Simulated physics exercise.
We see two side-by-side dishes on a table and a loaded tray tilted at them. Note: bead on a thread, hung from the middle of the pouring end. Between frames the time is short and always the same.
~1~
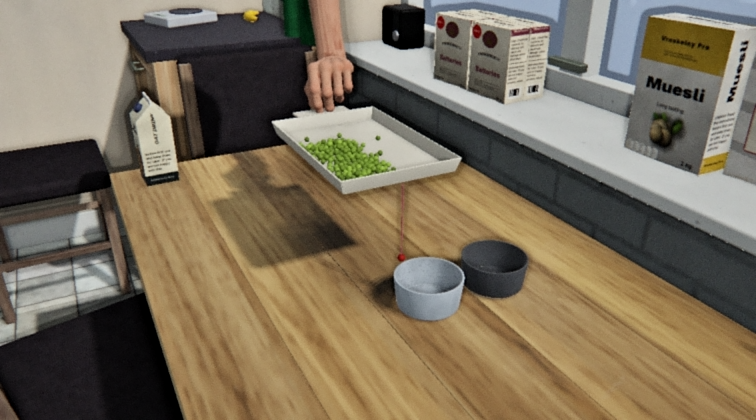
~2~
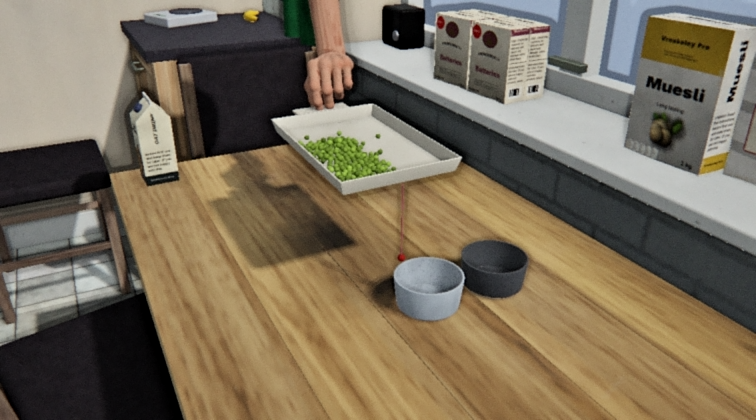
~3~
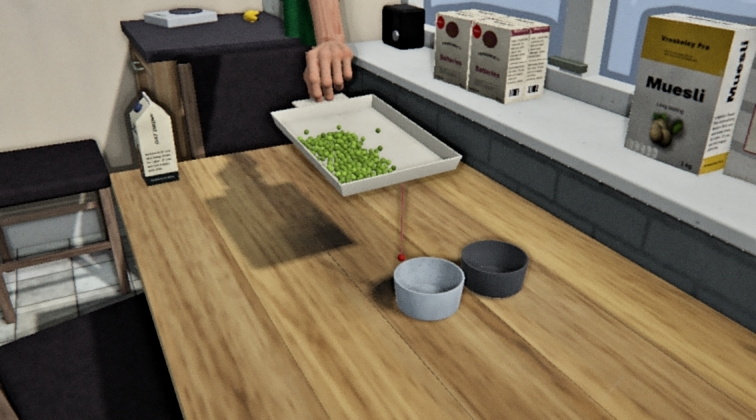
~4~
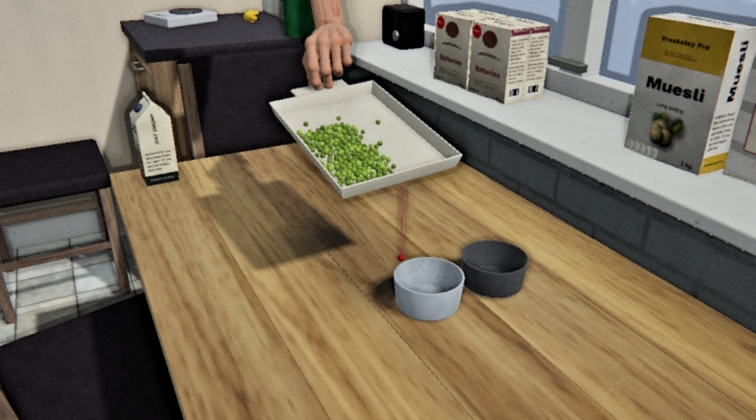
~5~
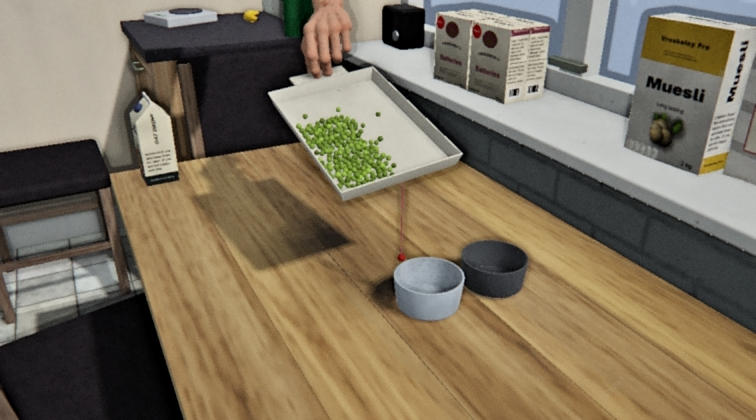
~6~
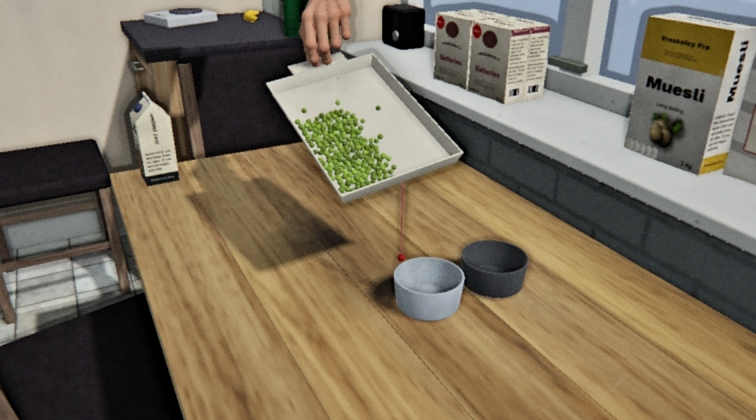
A hand tilts a white tray of green peas toward its lower left corner.
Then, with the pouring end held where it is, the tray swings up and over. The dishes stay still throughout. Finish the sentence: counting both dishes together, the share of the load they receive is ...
The share is smaller than half.
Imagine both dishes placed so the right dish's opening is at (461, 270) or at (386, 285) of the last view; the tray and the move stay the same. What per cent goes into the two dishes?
First position: Some 40 %; second position: Some 60 %.
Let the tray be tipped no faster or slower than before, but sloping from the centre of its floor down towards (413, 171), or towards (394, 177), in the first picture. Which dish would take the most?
Record: Try 1, the dish at the left; try 2, the dish at the left.
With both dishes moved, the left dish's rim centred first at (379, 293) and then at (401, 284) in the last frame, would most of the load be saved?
First try: A majority; second try: A minority.
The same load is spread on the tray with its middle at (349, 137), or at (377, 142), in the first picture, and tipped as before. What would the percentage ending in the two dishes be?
Respectively 0 and 0 in a hundred.
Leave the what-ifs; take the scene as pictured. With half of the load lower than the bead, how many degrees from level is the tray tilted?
The angle is roughly 95° at that point.
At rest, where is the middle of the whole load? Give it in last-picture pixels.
Resting centre, last frame: Roughly (349, 337).
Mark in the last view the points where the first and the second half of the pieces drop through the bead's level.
I'd put it at roughly (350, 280), and after that at roughly (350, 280).
Just after the last frame, tray tipped steeply; almost all on the tray; just a few in the air.
A moment on, tray tipped past a quarter turn; just a few on the tray; just a few in the left dish; the larger part outside both; about a tenth in the air.
Further on, tray tipped past a quarter turn; just a few in the left dish; almost all outside both.
When it is over, tray tipped past a quarter turn; just a few in the left dish; not one in the right dish; almost all outside both.
